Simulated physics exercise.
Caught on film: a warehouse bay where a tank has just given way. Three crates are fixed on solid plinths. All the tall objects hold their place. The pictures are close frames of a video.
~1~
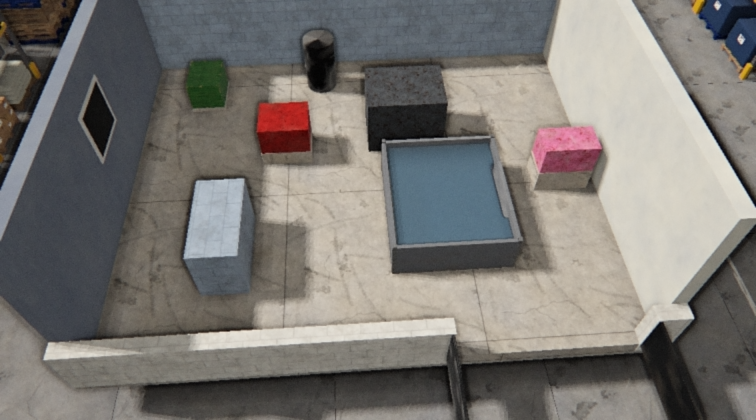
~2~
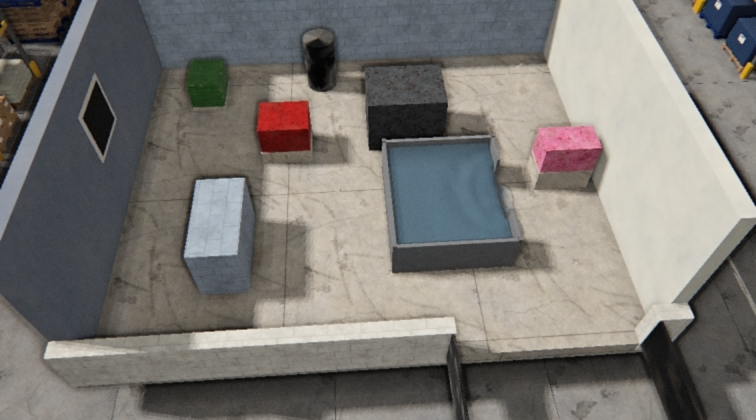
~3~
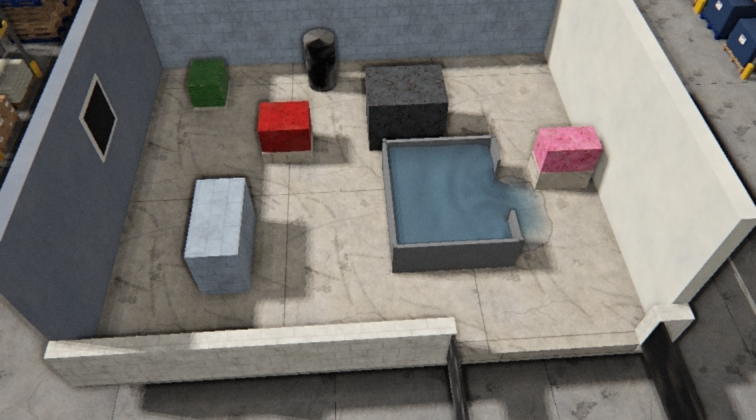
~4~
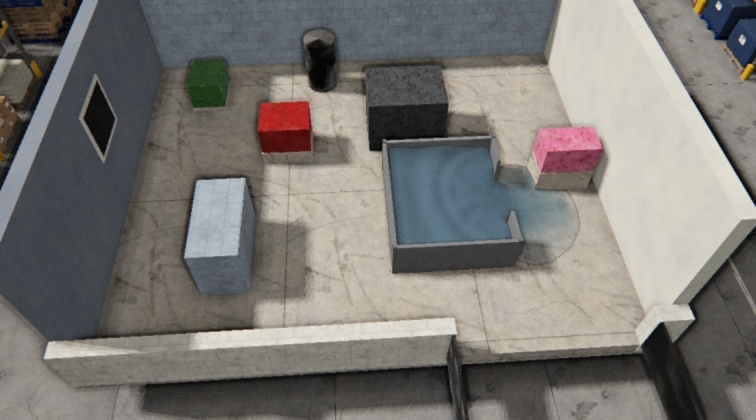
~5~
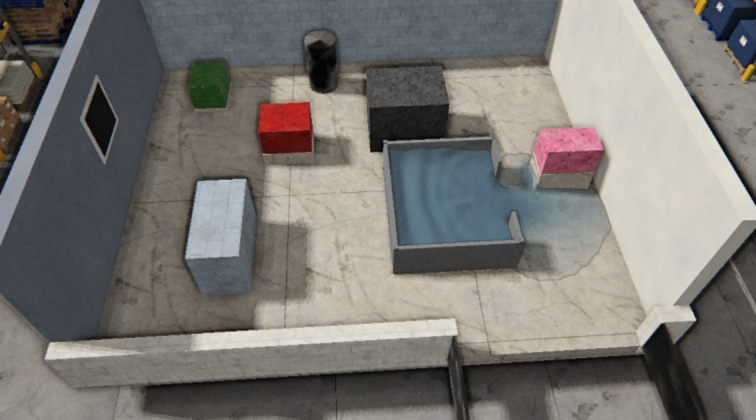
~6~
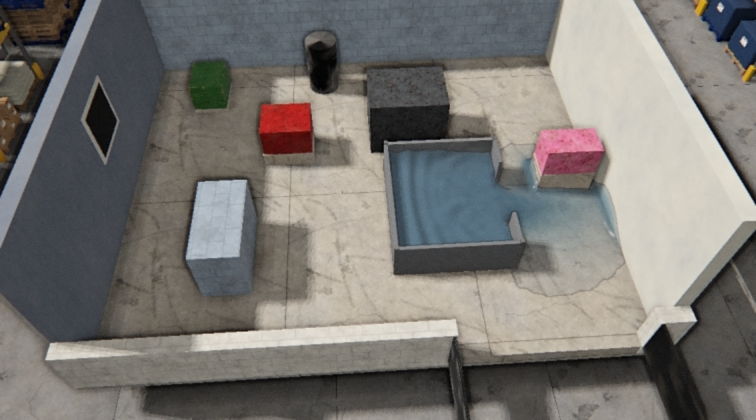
A grey tank of blue water stands right of centre in a walled warehouse bay, seen from high above by a still camera. A black block sits behind it, a pink-topped block to its right, and red, green and pale blue blocks to its left, with a dark cylinder at the back wall. The tank's right side opens and water pours through the gap, fanning across the floor around the pink block.
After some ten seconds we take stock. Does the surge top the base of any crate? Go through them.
One by one: The pink crate keeps dry; the green crate keeps dry; the red crate keeps dry.
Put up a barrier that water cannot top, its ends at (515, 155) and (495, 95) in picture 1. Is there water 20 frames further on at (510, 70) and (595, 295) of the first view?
One after the other: Awash, under water.
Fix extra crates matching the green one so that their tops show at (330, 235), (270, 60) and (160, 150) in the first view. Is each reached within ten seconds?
In turn: Is spared, stays dry, is safe.
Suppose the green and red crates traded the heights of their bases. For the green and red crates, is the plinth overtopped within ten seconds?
One by one: Green escapes it, red is spared.
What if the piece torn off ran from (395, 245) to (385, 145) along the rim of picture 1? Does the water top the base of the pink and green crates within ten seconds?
One by one: Pink keeps dry, green is topped.
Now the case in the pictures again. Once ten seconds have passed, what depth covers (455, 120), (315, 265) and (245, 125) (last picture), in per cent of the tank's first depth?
In that order: 6, 2 and 4 per cent.
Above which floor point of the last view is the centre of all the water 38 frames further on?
Near (487, 188).
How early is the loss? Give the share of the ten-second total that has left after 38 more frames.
Roughly 70 per cent.
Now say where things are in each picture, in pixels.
The first picture shows still water in the tank at (447, 191).
In the second picture, the front is at a hidden place, out from the gap at (499, 204).
In the third picture, water pours out at (499, 205) and has run to (543, 237).
In the fourth picture, the front is at (574, 224), out from the gap at (499, 205).
In the fifth picture, the front is at (608, 218), out from the gap at (500, 206).
In the sixth picture, the front is at (622, 253), out from the gap at (500, 206).
A moment on, water covers 15 % of the floor; the pink crate water round its plinth, the green crate not reached, the red crate not reached.
Next, water covers 25 % of the floor; the pink crate water round its plinth, the green crate not reached, the red crate not reached.
Then, water covers 30 % of the floor; the pink crate water round its plinth, the green crate not reached, the red crate not reached.
Later, water covers 40 % of the floor; the pink crate water round its plinth, the green crate not reached, the red crate not reached.
In the end, water covers 55 % of the floor; the pink crate stayed above the water, the green crate stayed above the water, the red crate stayed above the water.
